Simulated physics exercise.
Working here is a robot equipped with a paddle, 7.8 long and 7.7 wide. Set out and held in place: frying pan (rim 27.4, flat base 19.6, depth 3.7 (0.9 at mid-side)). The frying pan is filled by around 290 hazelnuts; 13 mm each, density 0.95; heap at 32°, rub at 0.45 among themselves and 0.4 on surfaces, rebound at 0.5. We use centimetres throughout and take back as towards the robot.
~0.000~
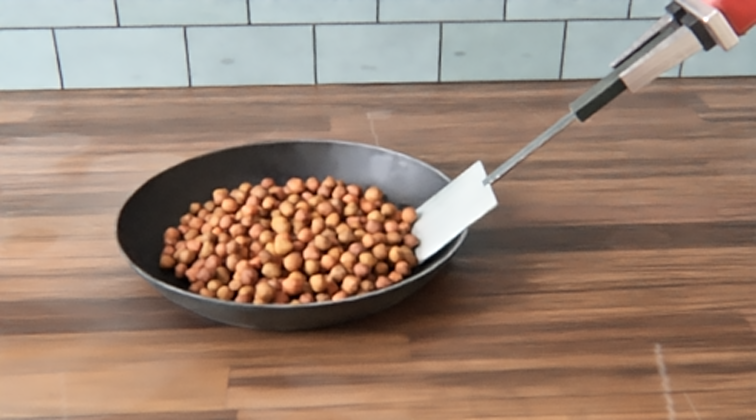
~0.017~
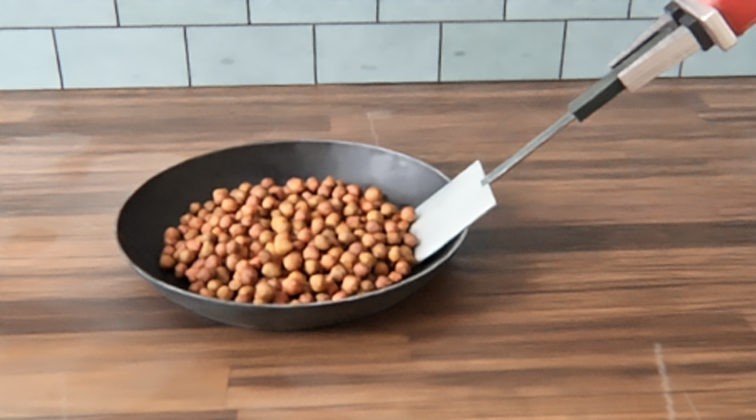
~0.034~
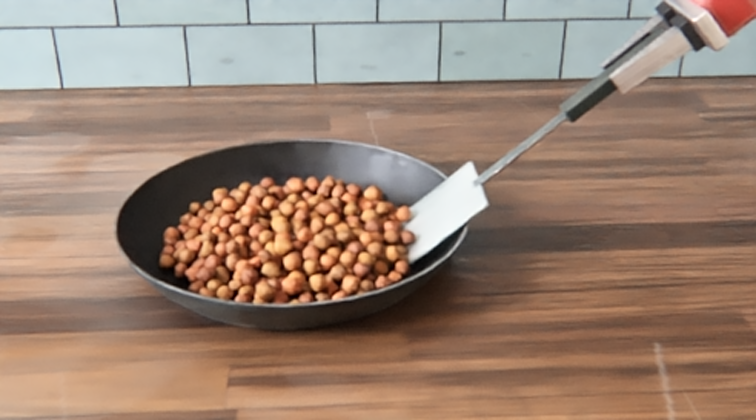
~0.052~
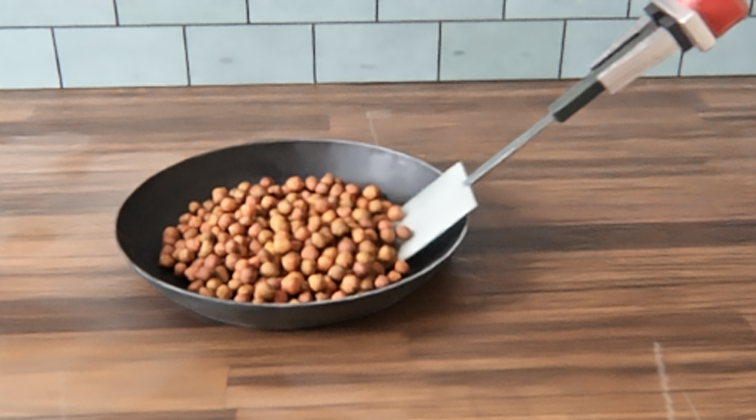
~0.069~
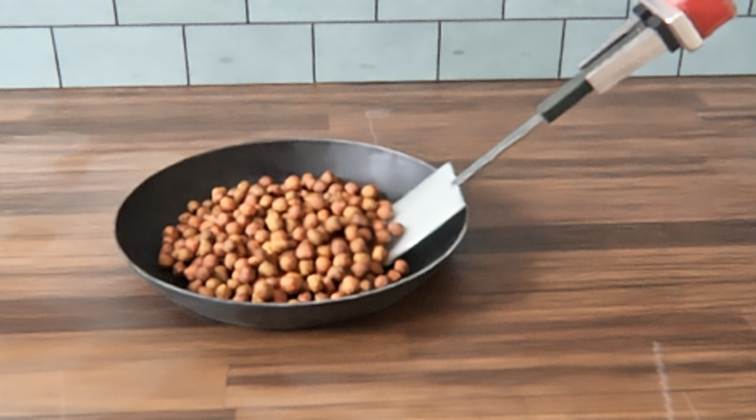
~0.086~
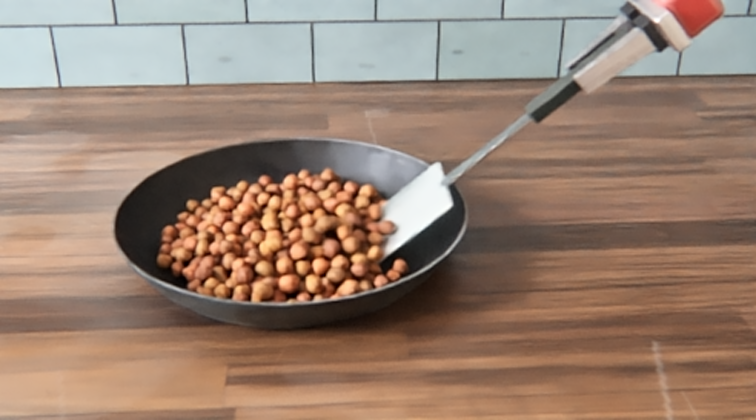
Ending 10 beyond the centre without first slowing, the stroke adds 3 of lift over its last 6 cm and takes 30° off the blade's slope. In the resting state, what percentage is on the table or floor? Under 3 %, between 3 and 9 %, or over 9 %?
Between 3 and 9 %.
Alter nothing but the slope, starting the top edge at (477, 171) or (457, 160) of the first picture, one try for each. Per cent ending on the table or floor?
About 5% and 10%.
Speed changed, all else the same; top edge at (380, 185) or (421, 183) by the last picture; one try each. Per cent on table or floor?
25 % and 15 %.
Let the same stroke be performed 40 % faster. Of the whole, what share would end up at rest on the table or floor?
Some 10 in a hundred.
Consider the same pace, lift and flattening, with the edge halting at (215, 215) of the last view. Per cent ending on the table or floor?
Something near 0 in a hundred.
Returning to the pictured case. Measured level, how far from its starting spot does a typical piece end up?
I'd estimate close to 3 centimetres.
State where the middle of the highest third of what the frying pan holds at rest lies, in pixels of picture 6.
The centre sits close to (171, 232).
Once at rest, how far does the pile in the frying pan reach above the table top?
About 5.5 cm above the table.
After 0.21 s, sloping 41°, highest piece 4 above the table; 290 in the frying pan.
After 0.33 s, sloping 31°, highest piece 5 above the table; 290 in the frying pan.
After 0.59 s, sloping 11°, highest piece 5 above the table; 273 in the frying pan, 17 on the table or floor.
After 1.64 s, sloping 11°, highest piece 5 above the table; 273 in the frying pan, 17 on the table or floor.
At rest, 273 in the frying pan, 17 on the table or floor. That is 6 % on the table or floor.
